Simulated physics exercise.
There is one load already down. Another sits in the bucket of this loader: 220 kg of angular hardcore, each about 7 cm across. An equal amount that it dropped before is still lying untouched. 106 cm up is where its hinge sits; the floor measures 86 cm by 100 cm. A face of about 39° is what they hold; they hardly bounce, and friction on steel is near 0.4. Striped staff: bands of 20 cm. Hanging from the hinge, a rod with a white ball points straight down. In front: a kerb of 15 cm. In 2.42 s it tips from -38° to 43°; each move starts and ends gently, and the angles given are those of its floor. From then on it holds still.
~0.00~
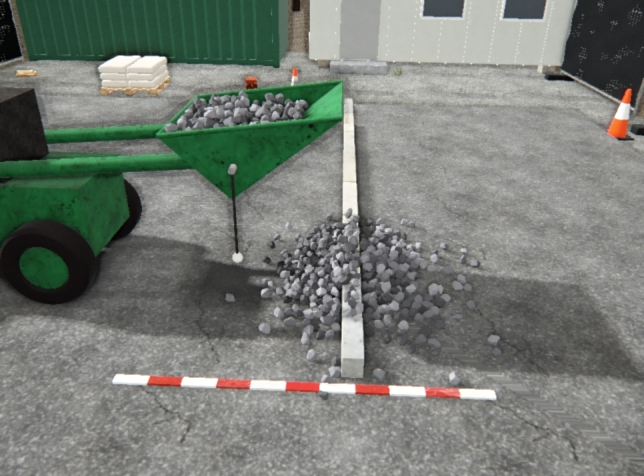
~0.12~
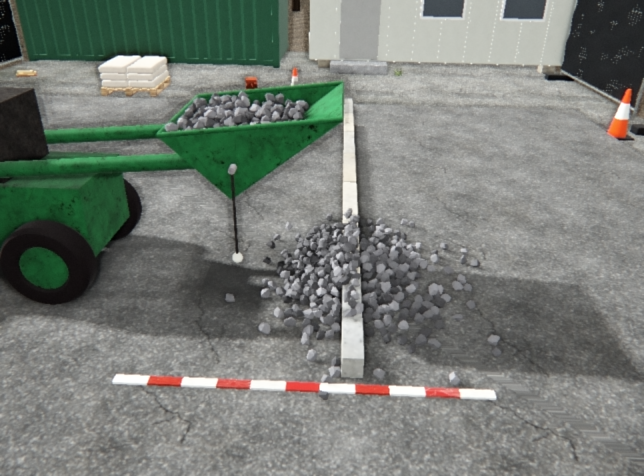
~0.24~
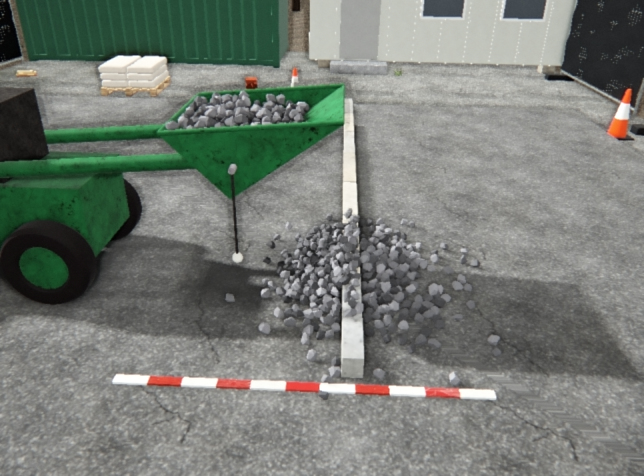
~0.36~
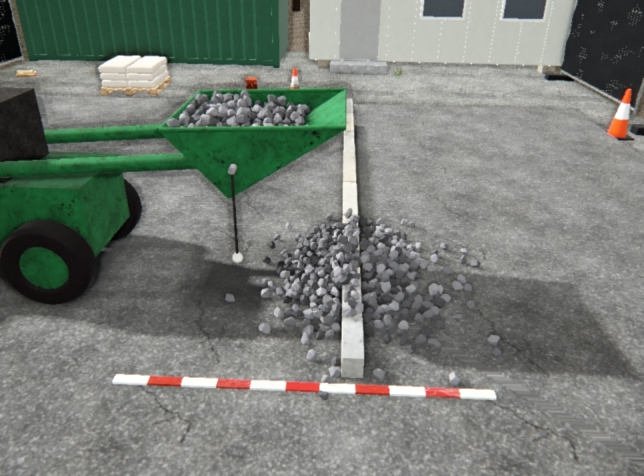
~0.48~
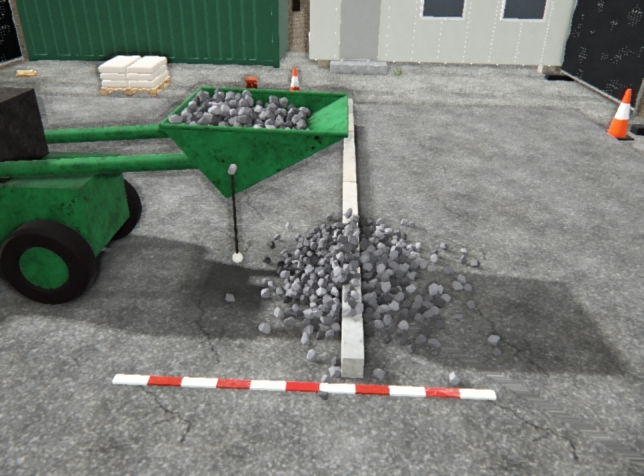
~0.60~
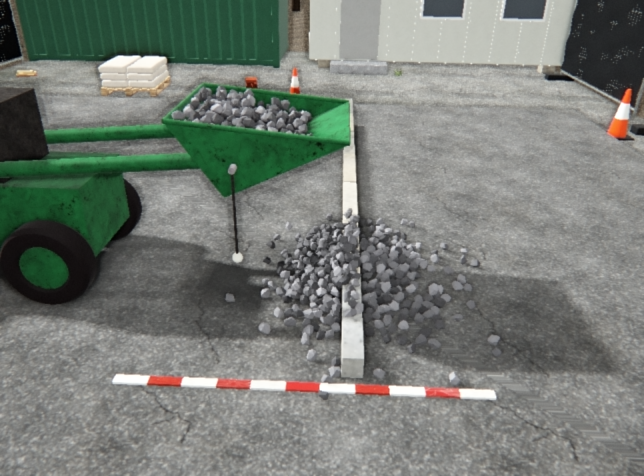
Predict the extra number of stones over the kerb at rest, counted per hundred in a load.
About 34 more per hundred stones.
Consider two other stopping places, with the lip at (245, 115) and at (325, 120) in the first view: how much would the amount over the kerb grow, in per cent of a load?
Case one about 0 %, case two about 15 %.
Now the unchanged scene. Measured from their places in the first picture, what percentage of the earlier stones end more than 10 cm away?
Some 5 percent, give or take.
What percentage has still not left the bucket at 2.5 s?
Roughly 15 per cent is still inside.
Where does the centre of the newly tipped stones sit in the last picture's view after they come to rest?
I'd say close to (334, 258).
After 1.8 s the floor is at 31°; in per cent of one load, 99 in the bucket, 59 on this side of the kerb, 42 over the kerb; the foremost stones are at (473, 289).
After 2.5 s the floor is at 43°; in per cent of one load, 13 in the bucket, 122 on this side of the kerb, 65 over the kerb; the foremost stones are at (473, 289).
After 2.9 s the floor is at 43°; in per cent of one load, 0 in the bucket, 125 on this side of the kerb, 75 over the kerb; the foremost stones are at (473, 282).
After 5.4 s the floor is at 43°; in per cent of one load, 0 in the bucket, 124 on this side of the kerb, 76 over the kerb; the foremost stones are at (473, 282). Net gain over the kerb, 34.
